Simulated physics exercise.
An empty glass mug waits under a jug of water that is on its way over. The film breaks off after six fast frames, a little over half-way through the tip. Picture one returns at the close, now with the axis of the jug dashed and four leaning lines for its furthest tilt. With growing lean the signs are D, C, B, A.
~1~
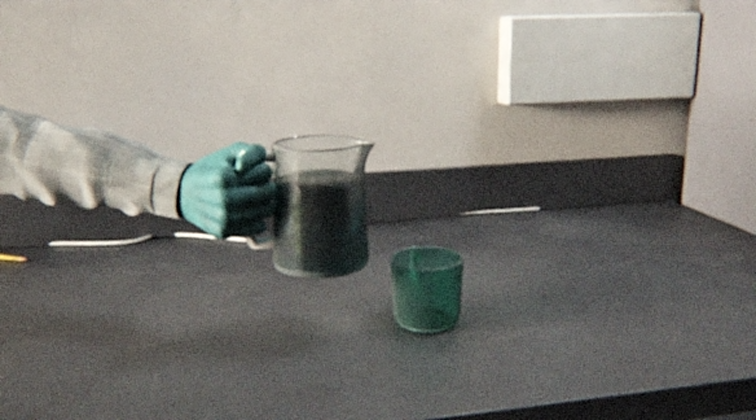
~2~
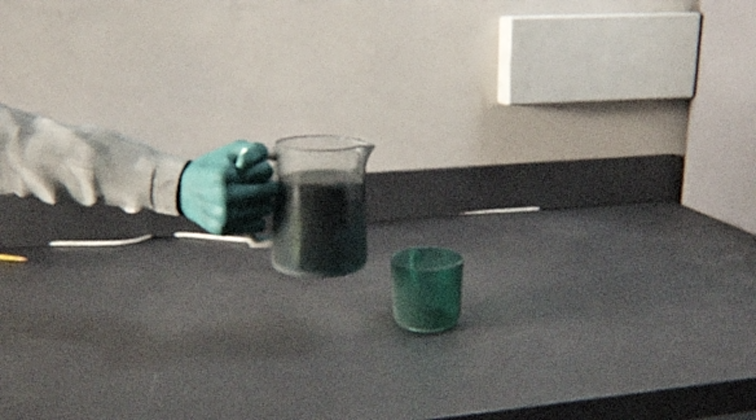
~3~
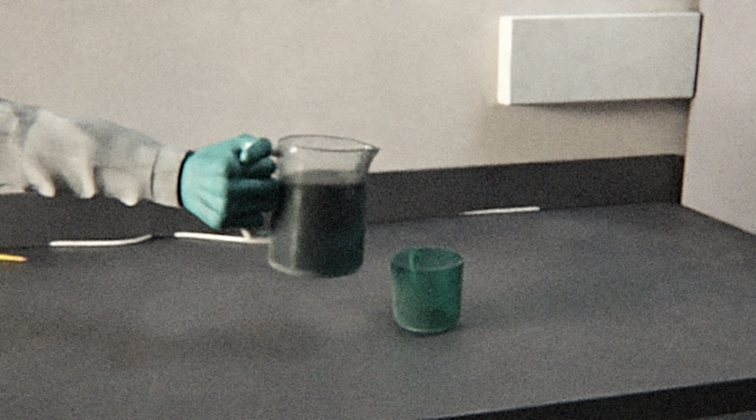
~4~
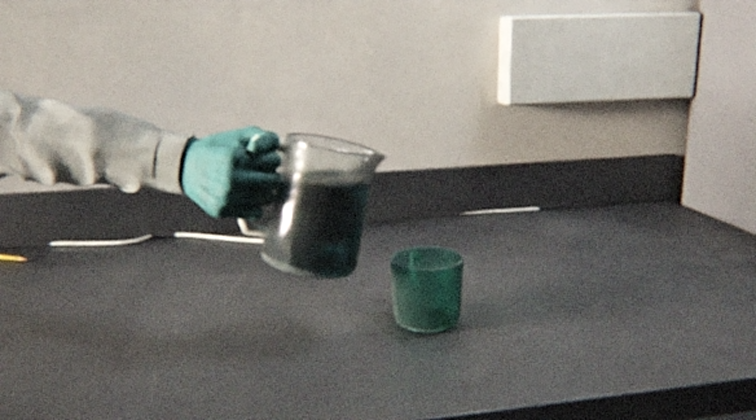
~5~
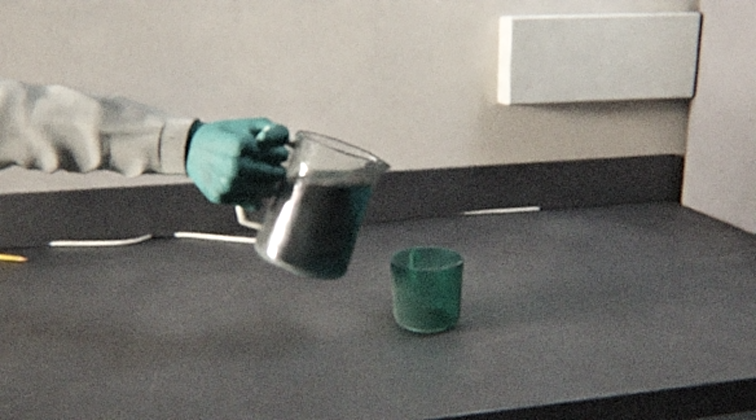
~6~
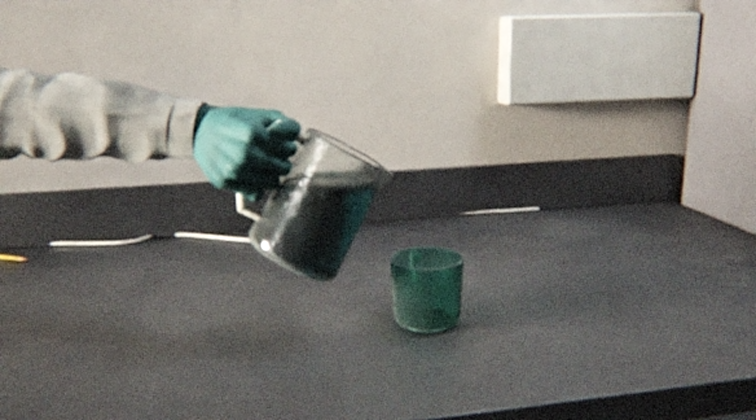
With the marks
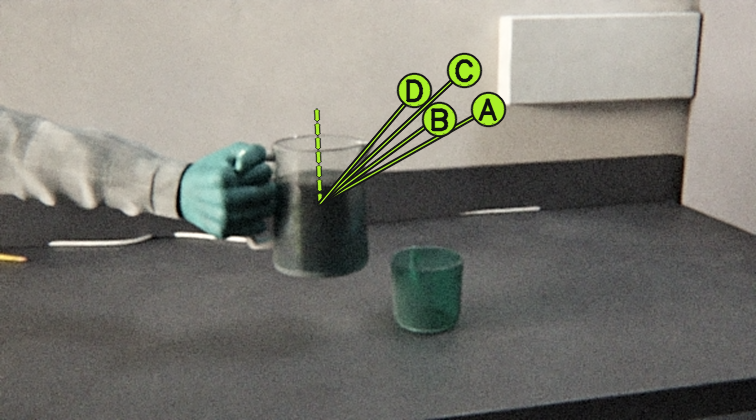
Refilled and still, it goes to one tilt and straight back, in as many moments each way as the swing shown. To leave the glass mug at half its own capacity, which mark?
Take A.
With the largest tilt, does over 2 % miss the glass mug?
No, it does not.
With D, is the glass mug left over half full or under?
Under half.
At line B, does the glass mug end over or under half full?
Under.
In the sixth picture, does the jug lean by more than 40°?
No, it does not.
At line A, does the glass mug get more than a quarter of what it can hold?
Yes.
On the marked copy, A at (473, 117); B at (424, 127); C at (451, 82); D at (404, 104).
Choosing A, the glass mug ends with about 48 % of what it can hold.
Choosing B, the glass mug ends with about 29 % of what it can hold.
Choosing C, the glass mug ends with about 15 % of what it can hold.
Choosing D, the glass mug ends with about 7 % of what it can hold.
